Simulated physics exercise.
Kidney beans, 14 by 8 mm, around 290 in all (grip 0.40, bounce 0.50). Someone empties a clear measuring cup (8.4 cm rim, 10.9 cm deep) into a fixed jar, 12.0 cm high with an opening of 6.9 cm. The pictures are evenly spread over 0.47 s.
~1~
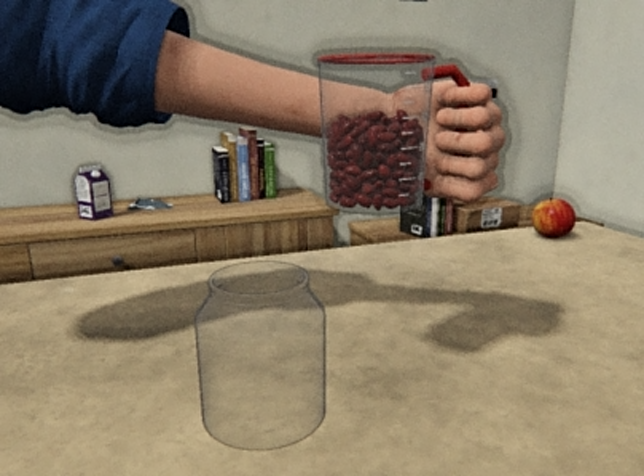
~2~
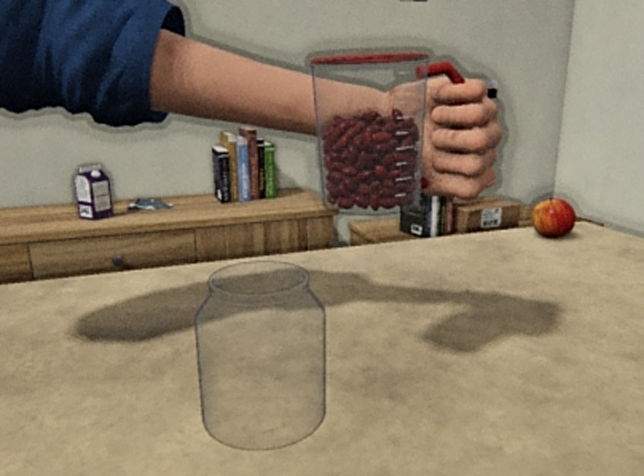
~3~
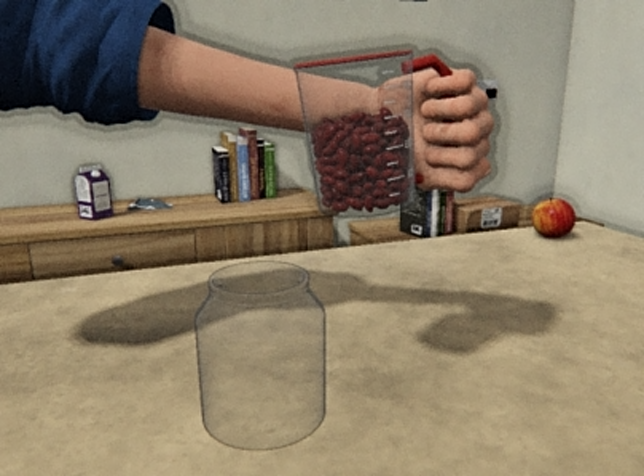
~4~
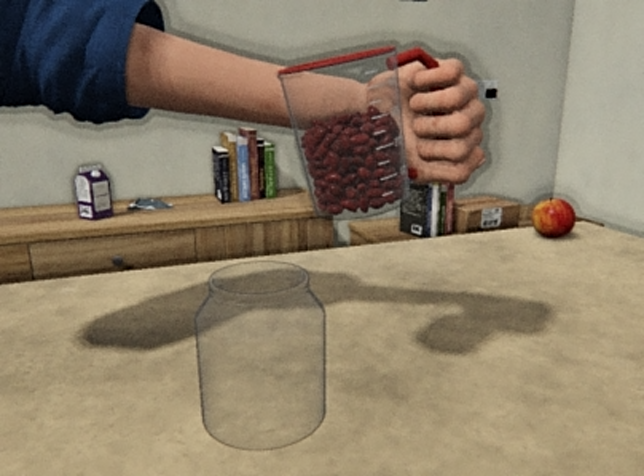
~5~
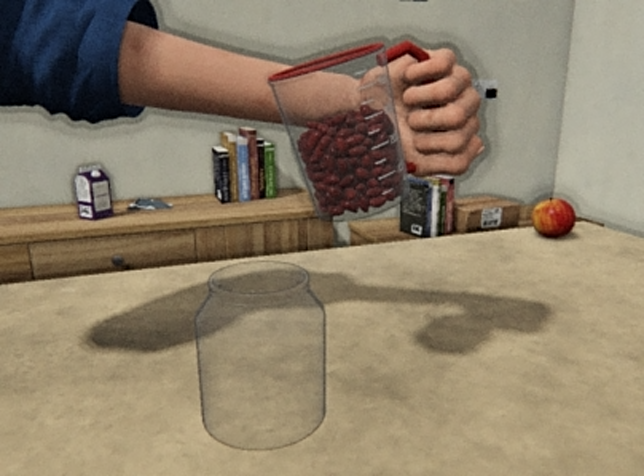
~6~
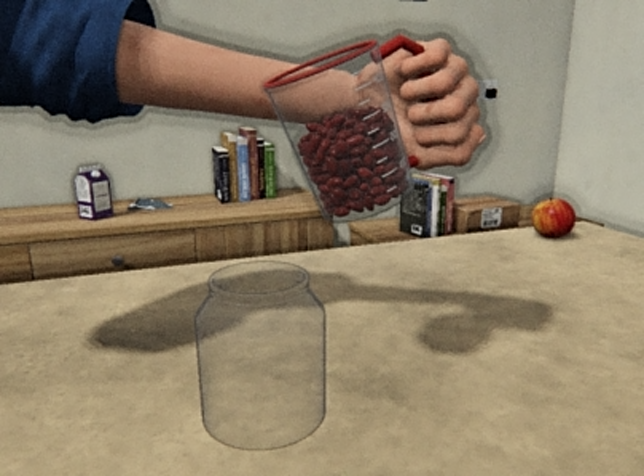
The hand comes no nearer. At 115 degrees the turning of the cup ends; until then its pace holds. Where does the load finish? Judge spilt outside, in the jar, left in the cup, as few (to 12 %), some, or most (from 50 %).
Spilt outside: Few; in the jar: Most; left in the cup: Few.
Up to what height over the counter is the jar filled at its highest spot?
Some 6.0 cm.
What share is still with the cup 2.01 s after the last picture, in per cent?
Some 30 per cent of the load.
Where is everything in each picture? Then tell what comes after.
The first picture shows cup at (375, 134), tilt 0 degrees, lip at (323, 59), moved 0.0 cm; middle of the pieces at (371, 160); jar at (262, 346).
The second picture shows cup at (370, 134), tilt 2 degrees, lip at (315, 61), moved 0.4 cm; middle of the pieces at (368, 160).
The third picture shows cup at (360, 134), tilt 7 degrees, lip at (299, 66), moved 1.2 cm; middle of the pieces at (359, 161).
The fourth picture shows cup at (350, 135), tilt 11 degrees, lip at (282, 73), moved 2.1 cm; middle of the pieces at (351, 161).
The fifth picture shows cup at (345, 135), tilt 16 degrees, lip at (272, 79), moved 2.5 cm; middle of the pieces at (349, 162).
The sixth picture shows cup at (345, 135), tilt 21 degrees, lip at (268, 87), moved 2.5 cm; middle of the pieces at (351, 161); jar at (262, 346).
Then, 0.84 s after the last picture, tilt 65 degrees; the cup holds 100 %, the jar 0 %.
Then, 1.40 s after the last picture, tilt 94 degrees; the cup holds 100 %, the jar 0 %.
Then, 2.01 s after the last picture, tilt 115 degrees; the cup holds 30 %, the jar 55 %.
In the end, spilt 0 %, jar 100 %, still above 0 %.
